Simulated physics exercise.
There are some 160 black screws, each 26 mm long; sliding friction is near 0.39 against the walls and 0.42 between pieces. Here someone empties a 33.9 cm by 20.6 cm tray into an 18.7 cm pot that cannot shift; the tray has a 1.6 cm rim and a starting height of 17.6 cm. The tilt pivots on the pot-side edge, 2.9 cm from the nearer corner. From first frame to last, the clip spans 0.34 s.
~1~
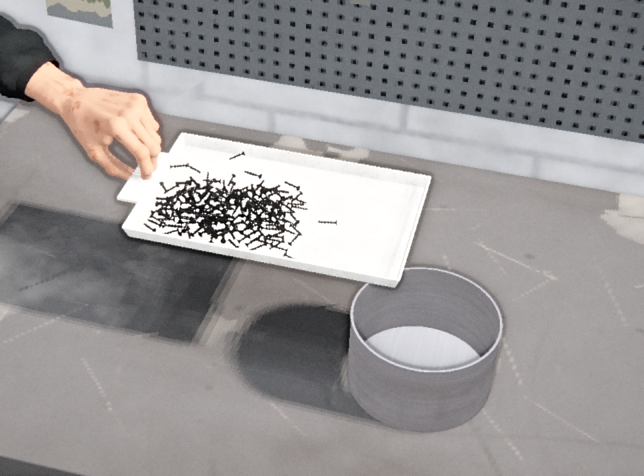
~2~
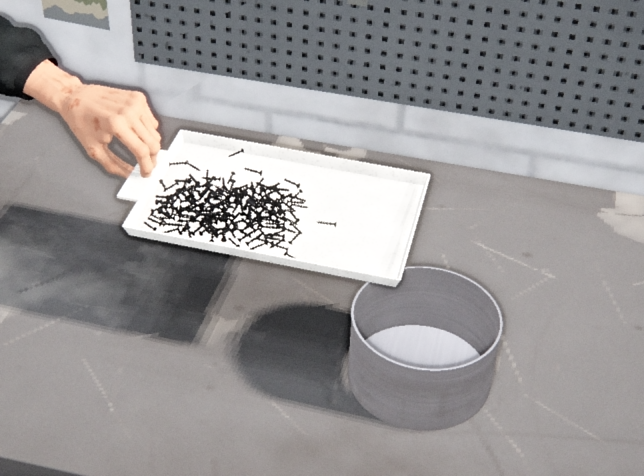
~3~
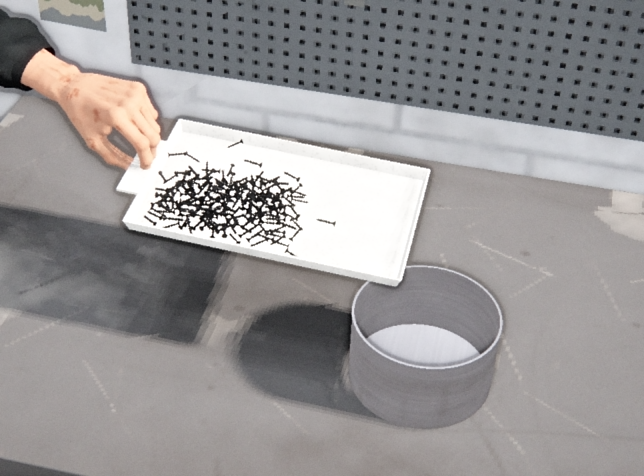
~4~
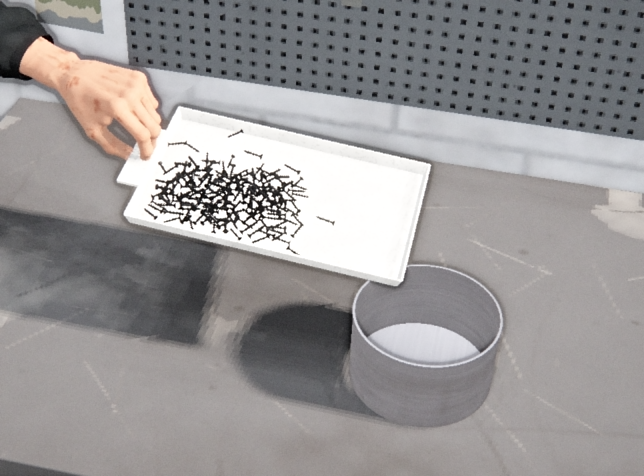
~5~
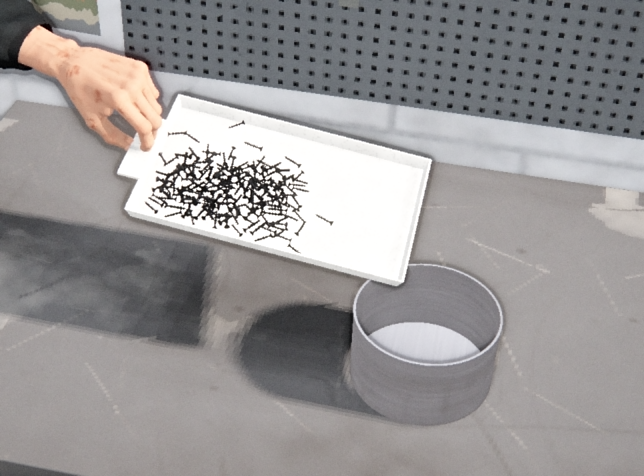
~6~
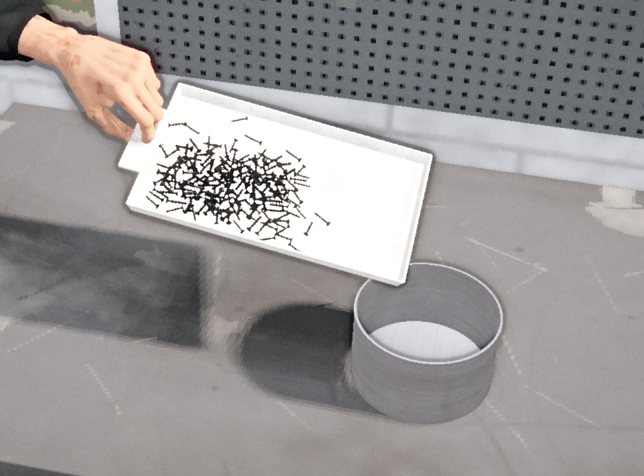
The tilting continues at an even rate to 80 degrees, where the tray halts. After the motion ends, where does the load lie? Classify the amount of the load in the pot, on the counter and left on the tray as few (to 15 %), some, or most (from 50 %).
Tray: Few. Pot: Most. Counter: Some.
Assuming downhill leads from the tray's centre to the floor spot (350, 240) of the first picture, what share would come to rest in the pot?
My best guess is some 95 per cent.
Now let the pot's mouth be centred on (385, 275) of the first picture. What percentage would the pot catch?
Close to 5 in a hundred.
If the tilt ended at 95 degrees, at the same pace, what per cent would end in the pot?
I'd say close to 75 percent.
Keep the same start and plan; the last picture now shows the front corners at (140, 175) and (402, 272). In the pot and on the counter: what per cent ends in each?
Pot 60; counter 40.
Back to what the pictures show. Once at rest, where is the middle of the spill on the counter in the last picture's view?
It comes to rest with its centre close to (348, 429).
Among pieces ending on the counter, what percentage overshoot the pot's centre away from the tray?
Some 10 per cent.
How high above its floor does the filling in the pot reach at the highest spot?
Some 2.5 cm above the floor.
Then, 0.54 s after the last picture, tilt 46 degrees; the tray holds 100 %, the pot 0 %.
Then, 0.89 s after the last picture, tilt 66 degrees; the tray holds 55 %, the pot 25 %.
Then, 1.34 s after the last picture, tilt 80 degrees; the tray holds 5 %, the pot 75 %.
In the end, tray 0 %, pot 75 %, counter 25 %.
